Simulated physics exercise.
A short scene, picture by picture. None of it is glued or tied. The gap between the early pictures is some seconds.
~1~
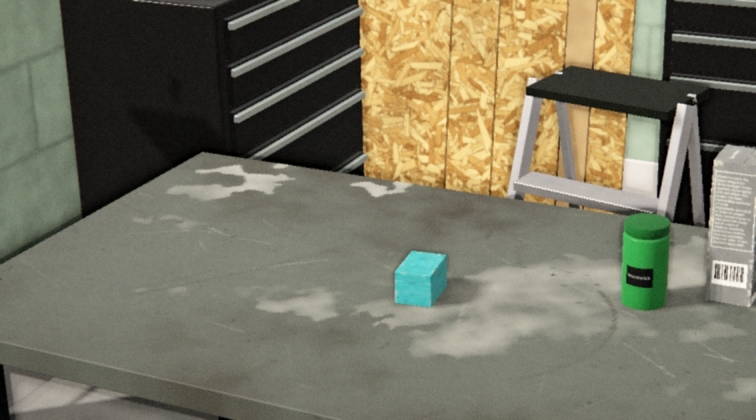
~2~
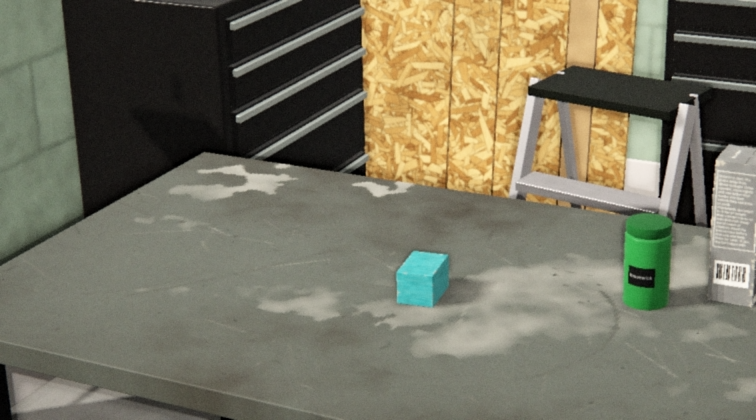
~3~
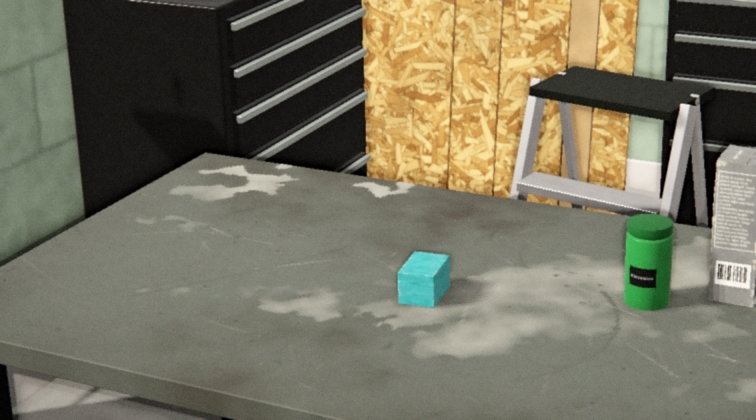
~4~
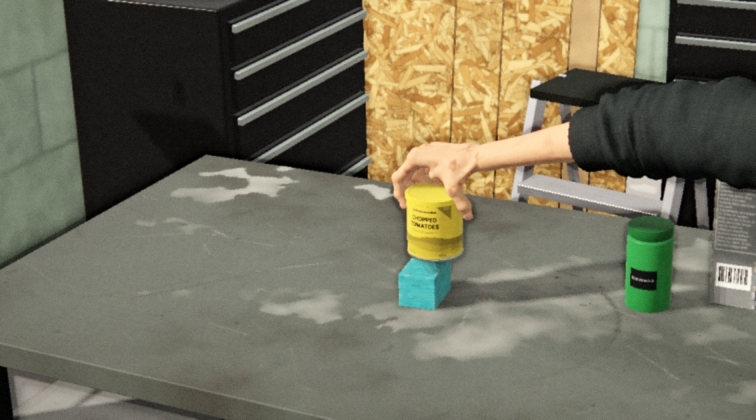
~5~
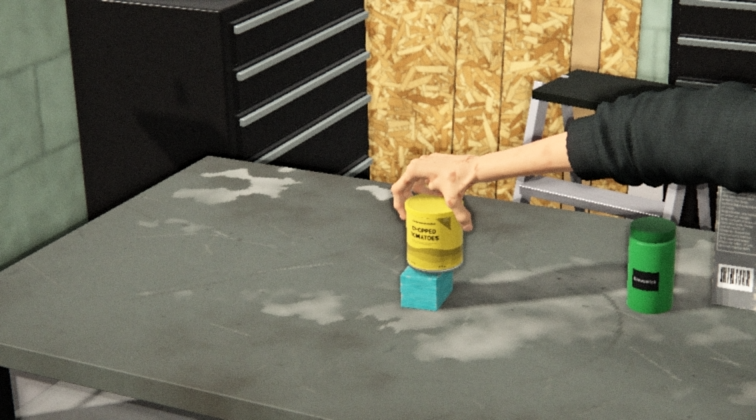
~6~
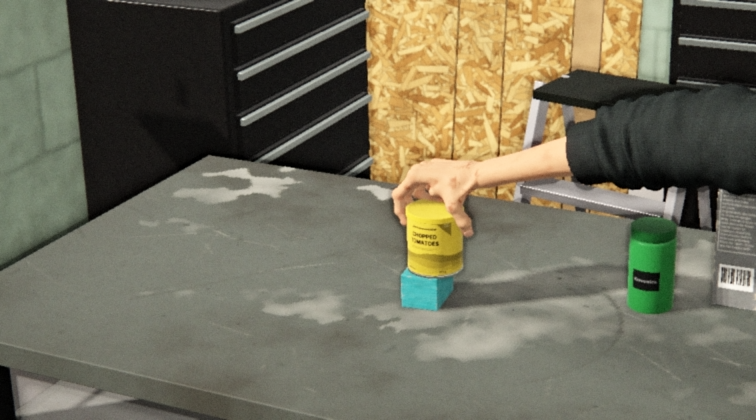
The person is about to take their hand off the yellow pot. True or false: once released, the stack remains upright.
True.
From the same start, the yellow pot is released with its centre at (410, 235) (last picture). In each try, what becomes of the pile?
Stands firm.
Then, 0.20 s on from there, no change.
Then, 0.50 s on from there, yellow pot resting near (435, 238).
In the end, all 4 unmoved. At the end, from the last picture's camera, yellow pot near (435, 238). The pile holds.
